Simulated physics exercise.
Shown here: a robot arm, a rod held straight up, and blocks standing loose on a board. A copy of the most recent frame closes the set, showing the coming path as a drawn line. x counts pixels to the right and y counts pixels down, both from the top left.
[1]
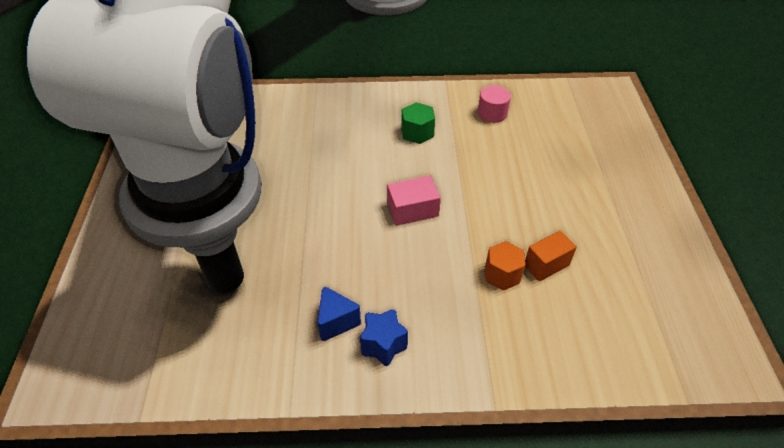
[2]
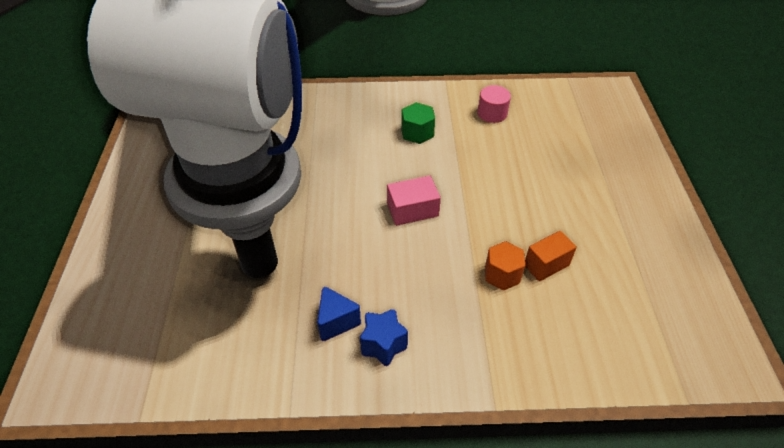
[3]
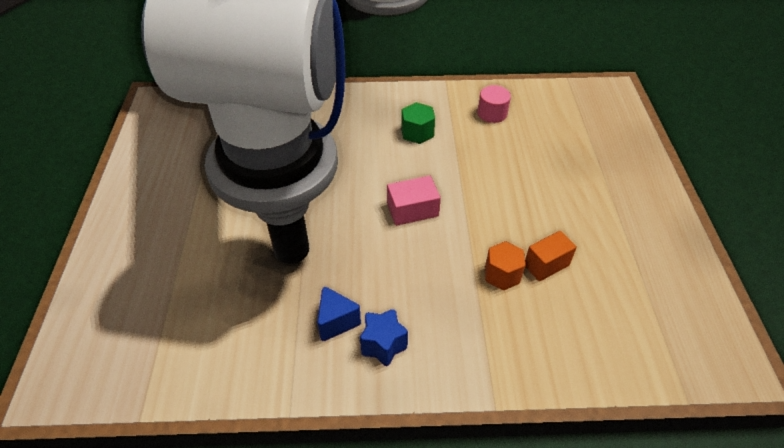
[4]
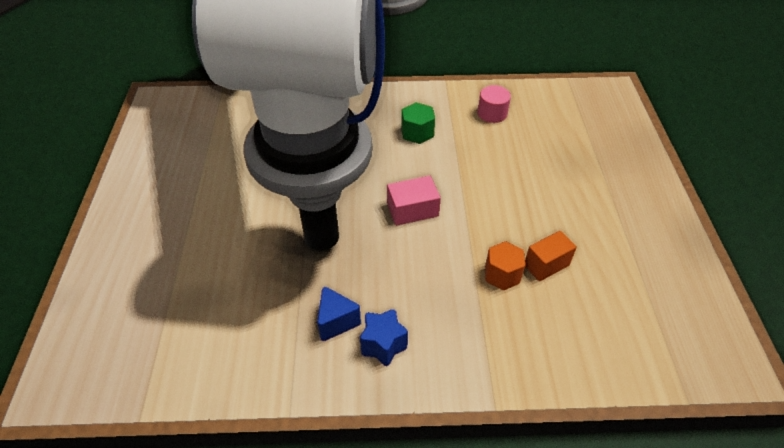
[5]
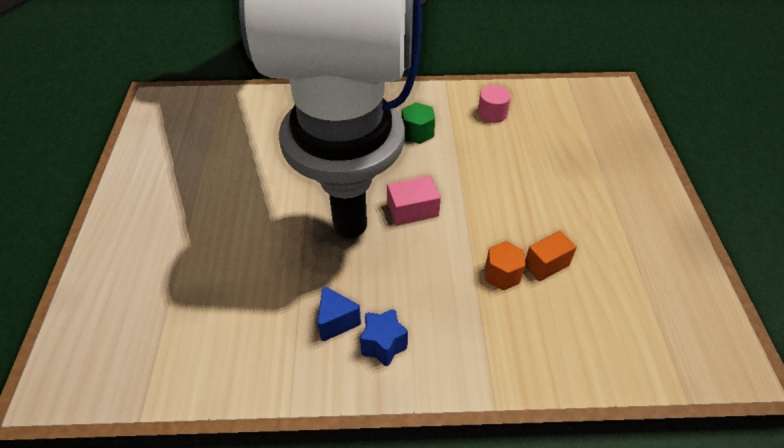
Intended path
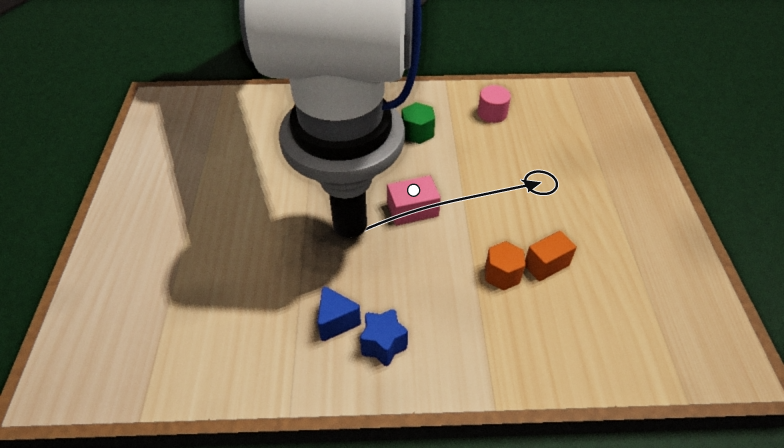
In the video, a robot arm holding a black upright rod moves steadily right and slightly away across a wooden board, nearing a pink rectangular block, while the blue, orange, green and pink blocks all stay still.
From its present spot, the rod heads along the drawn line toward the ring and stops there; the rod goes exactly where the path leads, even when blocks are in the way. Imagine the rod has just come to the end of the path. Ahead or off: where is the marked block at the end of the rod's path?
The marked block is left behind or beside.
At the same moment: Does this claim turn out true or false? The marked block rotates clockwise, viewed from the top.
Verdict: False.
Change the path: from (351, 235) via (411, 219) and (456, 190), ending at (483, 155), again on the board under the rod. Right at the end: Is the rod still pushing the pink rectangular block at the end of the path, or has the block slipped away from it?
That block remains ahead.
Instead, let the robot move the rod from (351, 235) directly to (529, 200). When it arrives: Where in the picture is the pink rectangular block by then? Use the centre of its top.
Near (451, 167).
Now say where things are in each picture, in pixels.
Lower end of the rod (226, 278), tops of blocks, pink rectangular block (414, 190), in the first picture.
Rod (260, 264), blocks as before, in the second picture.
Rod (292, 250), blocks as before, in the third picture.
Rod (322, 237), blocks as before, in the fourth picture.
Rod (350, 225), pink rectangular block (414, 190), in the fifth picture.
The drawn path runs from (351, 235) through (446, 202) to (541, 183); the dot is on the pink rectangular block.
What follows on the original path. One third of the way, rod (415, 201); pink rectangular block (446, 174), turned 15° anticlockwise.
Two thirds of the way, rod (481, 185); pink rectangular block (491, 149), turned 70° anticlockwise.
At the end, rod (544, 172); pink rectangular block (496, 145), turned 90° anticlockwise.
